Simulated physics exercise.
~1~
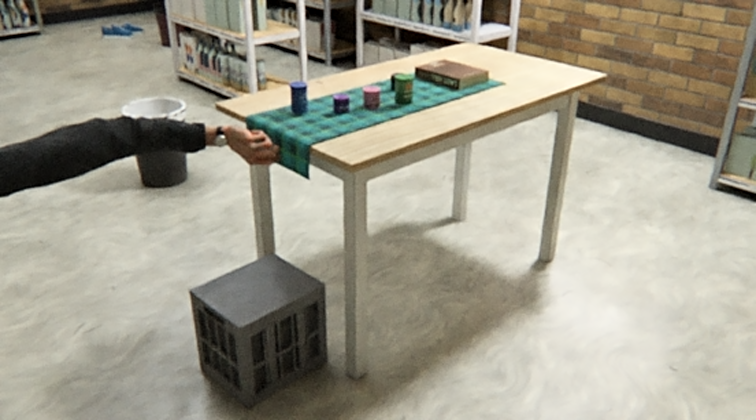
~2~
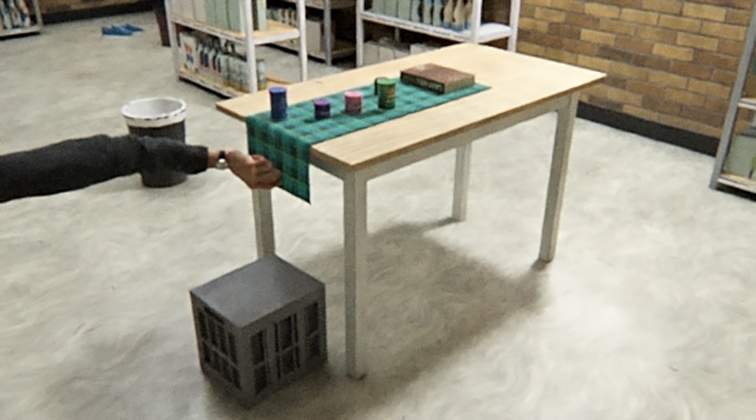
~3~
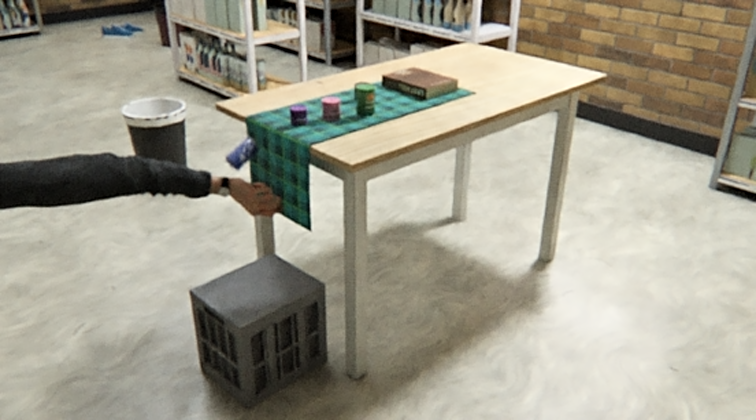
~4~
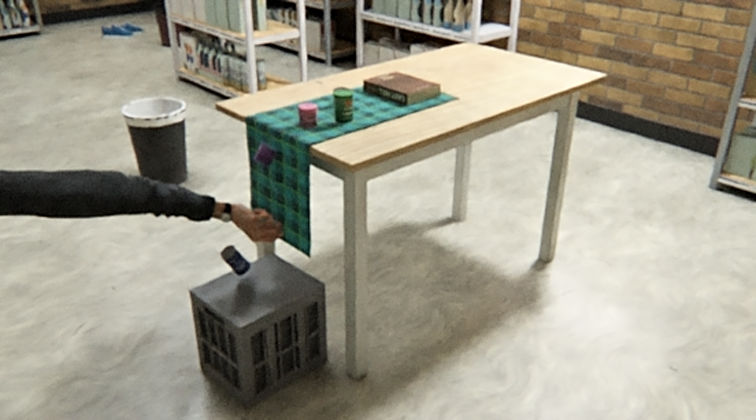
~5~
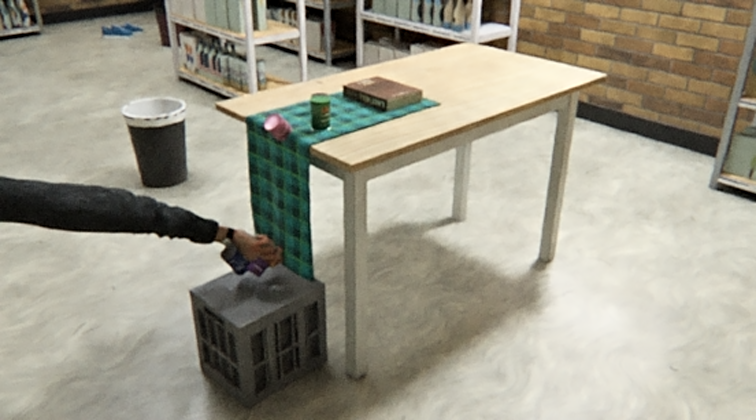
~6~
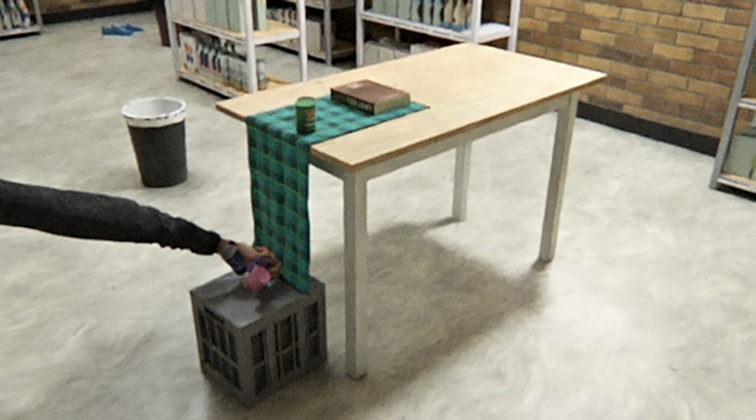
A hand pulled a turquoise runner down over the left end of a table until its hem reached the grey crate below, and a blue can, a purple pot and a pink pot dropped off in turn, leaving the green can upright beside a brown box.
